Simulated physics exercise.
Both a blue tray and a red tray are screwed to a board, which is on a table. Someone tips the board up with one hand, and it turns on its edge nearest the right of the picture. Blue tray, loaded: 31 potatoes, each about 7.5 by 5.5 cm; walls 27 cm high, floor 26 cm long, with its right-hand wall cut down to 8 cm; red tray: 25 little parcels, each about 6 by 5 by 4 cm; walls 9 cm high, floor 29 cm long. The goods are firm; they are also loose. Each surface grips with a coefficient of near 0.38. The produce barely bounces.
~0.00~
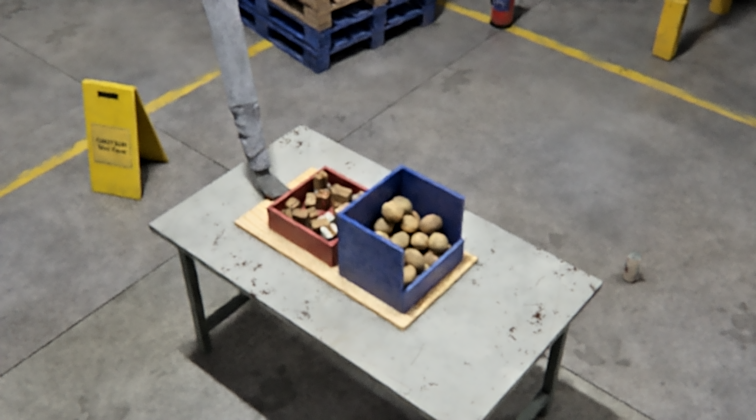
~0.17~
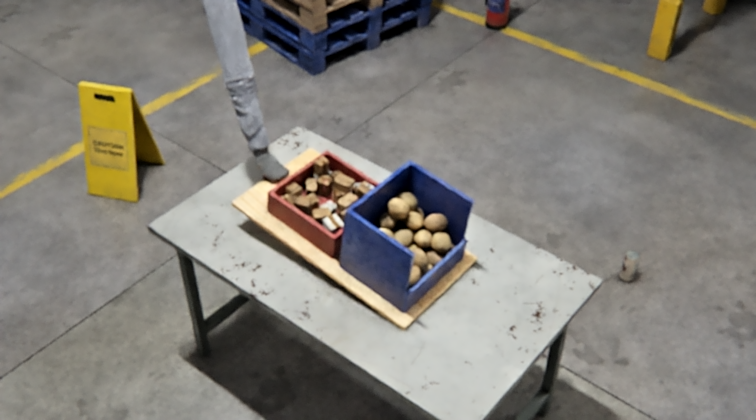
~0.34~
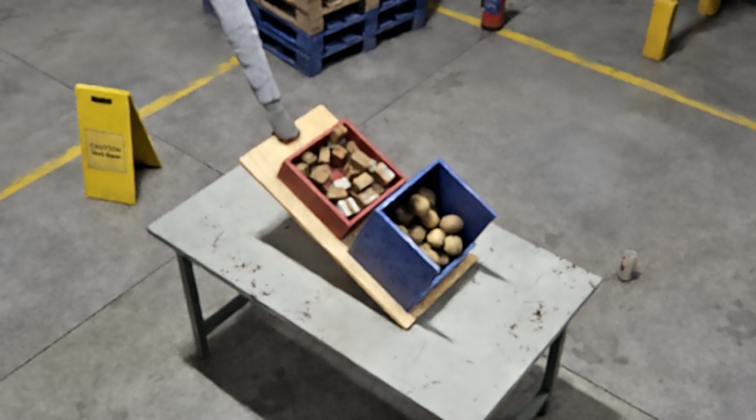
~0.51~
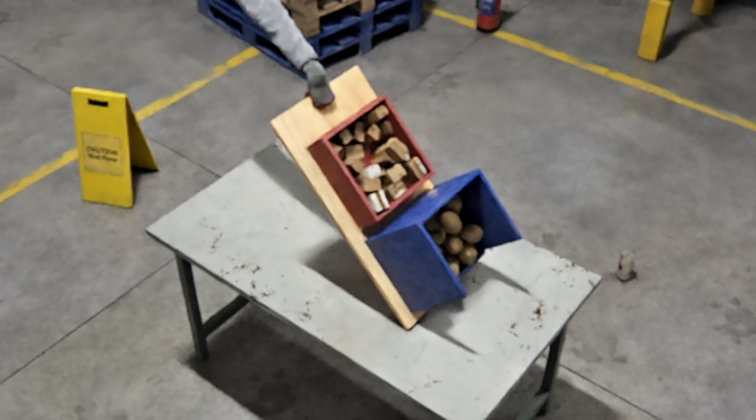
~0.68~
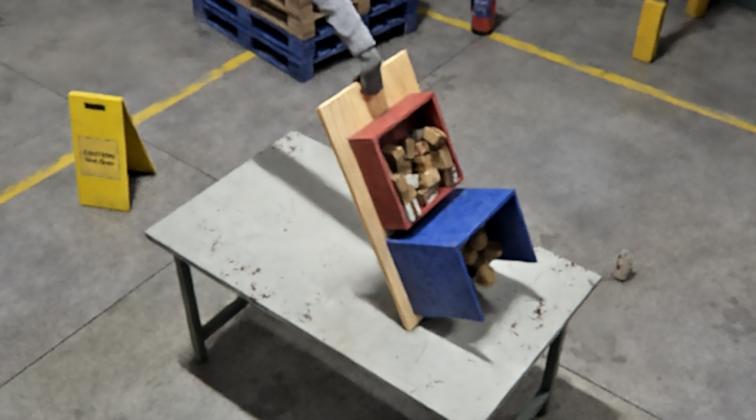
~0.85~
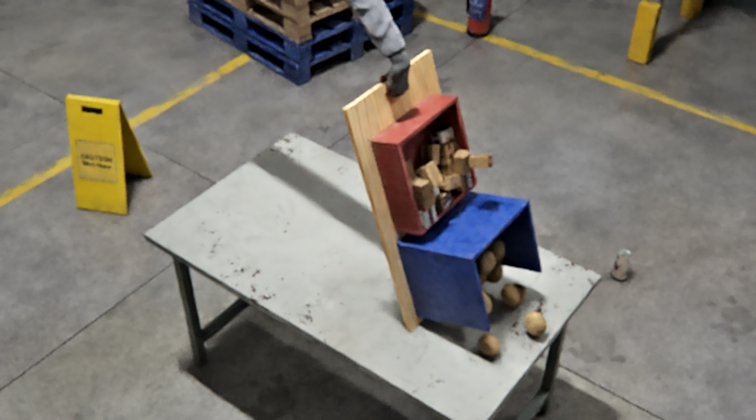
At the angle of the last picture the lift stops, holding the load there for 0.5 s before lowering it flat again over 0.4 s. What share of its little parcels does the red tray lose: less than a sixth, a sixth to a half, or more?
The red tray loses a sixth to a half of its little parcels.
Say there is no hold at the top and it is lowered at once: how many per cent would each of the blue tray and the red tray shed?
With that change, blue tray sheds 60 percent and red tray sheds 40 percent.
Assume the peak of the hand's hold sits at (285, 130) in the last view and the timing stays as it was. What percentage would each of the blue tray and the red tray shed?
In that setup the blue tray sheds 0 per cent of its load, while the red tray sheds 0 per cent.
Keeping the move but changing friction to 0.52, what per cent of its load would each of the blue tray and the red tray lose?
Then the blue tray sheds 60 per cent, while the red tray sheds 40 per cent.
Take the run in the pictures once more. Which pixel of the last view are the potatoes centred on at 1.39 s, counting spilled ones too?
At about (483, 305) in pixels.
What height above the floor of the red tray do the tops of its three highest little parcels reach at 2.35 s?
10 cm or thereabouts.
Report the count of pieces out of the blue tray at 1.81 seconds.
Out by then, roughly: Blue tray 16.
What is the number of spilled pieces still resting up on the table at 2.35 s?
Near 16, by my count.
After 1.09 s, tilt 72°; 15 of 31 out of the blue tray and 1 of 25 out of the red tray.
After 1.39 s, tilt 70°; 17 of 31 out of the blue tray and 1 of 25 out of the red tray.
After 1.81 s, tilt 0°; 17 of 31 out of the blue tray and 5 of 25 out of the red tray.
Final count (at 2.35 s), 17 of 31 out of the blue tray and 7 of 25 out of the red tray. Asked share, 7 of 25, 28 per cent.
